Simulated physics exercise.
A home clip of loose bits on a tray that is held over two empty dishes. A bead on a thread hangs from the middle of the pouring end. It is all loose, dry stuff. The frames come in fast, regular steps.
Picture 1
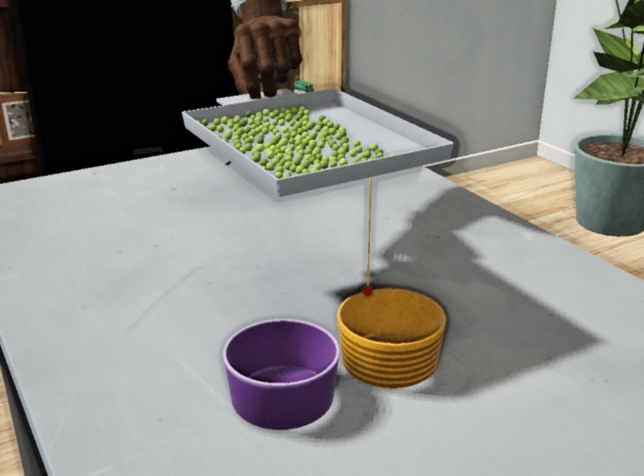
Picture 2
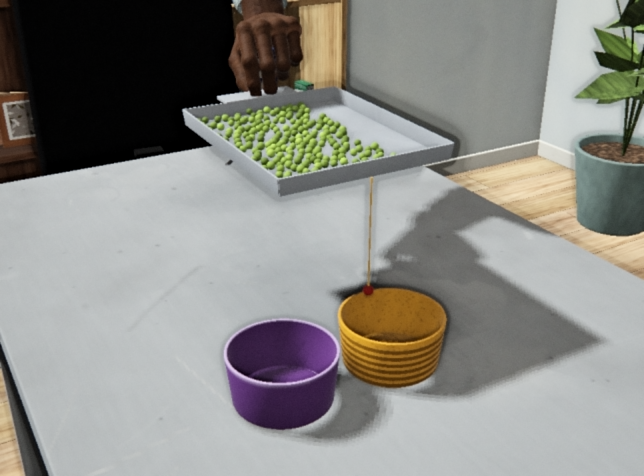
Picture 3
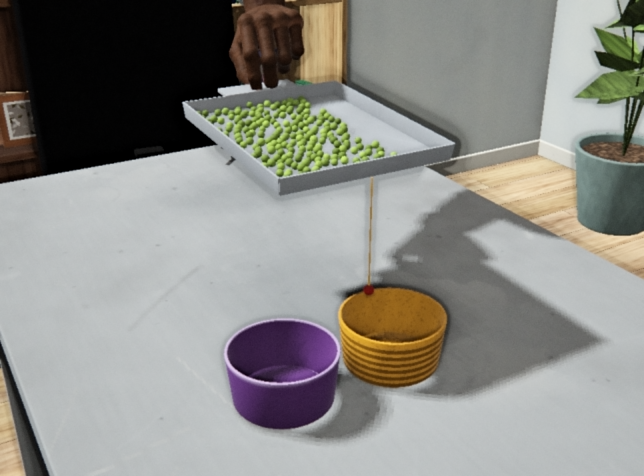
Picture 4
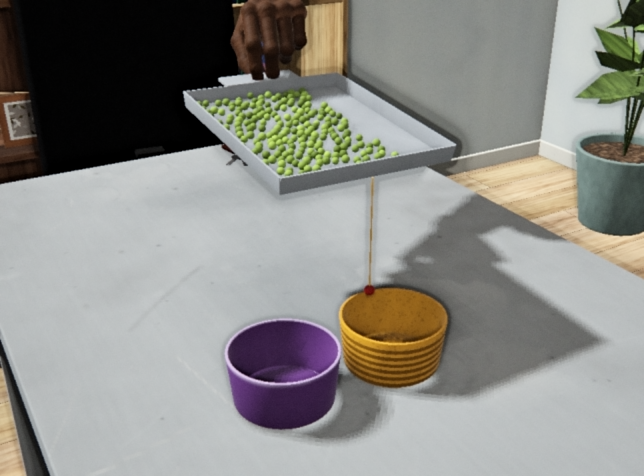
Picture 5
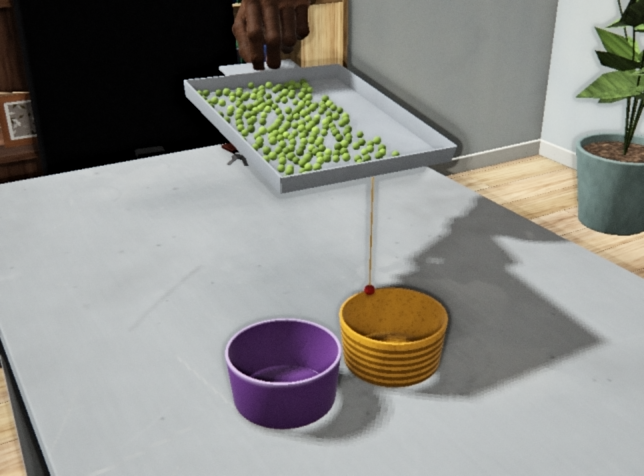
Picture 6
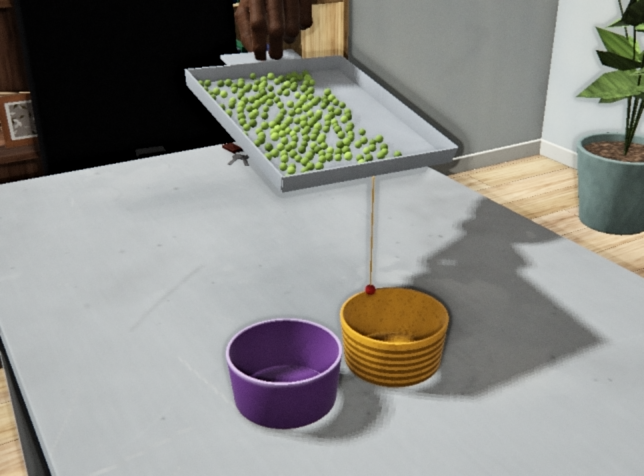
On a grey tabletop, a hand gradually tilting a tray of green peas above purple and orange dishes, a red bead hanging.
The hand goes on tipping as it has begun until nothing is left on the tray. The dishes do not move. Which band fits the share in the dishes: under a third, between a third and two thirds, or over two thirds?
The two hold from one third to two thirds of the load.
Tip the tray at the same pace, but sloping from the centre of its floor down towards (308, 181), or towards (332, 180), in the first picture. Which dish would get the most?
First the left dish, then left.
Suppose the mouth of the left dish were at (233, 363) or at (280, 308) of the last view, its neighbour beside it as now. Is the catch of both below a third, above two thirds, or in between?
The first try: Under a third. The second: Below one third.
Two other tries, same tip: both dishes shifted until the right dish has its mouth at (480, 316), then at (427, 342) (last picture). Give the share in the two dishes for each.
First some 70, then 40 per cent.
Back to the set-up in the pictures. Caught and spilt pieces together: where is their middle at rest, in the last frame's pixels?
At about (422, 361).
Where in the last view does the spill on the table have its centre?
Near (485, 366).
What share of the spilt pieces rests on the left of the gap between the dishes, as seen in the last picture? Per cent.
Close to 0 per cent.
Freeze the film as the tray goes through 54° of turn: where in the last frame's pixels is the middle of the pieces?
Around (368, 141).
Shortly afterwards, tray tipped steeply; all but a few on the tray; only a few outside both; only a few in the air.
Next, tray tipped right over; all but a few on the tray; only a few in the right dish; only a few outside both.
Some moments later, tray tipped past a quarter turn; only a few in the left dish; near half in the right dish; near half outside both.
In the end, tray tipped past a quarter turn; only a few in the left dish; near half in the right dish; near half outside both.
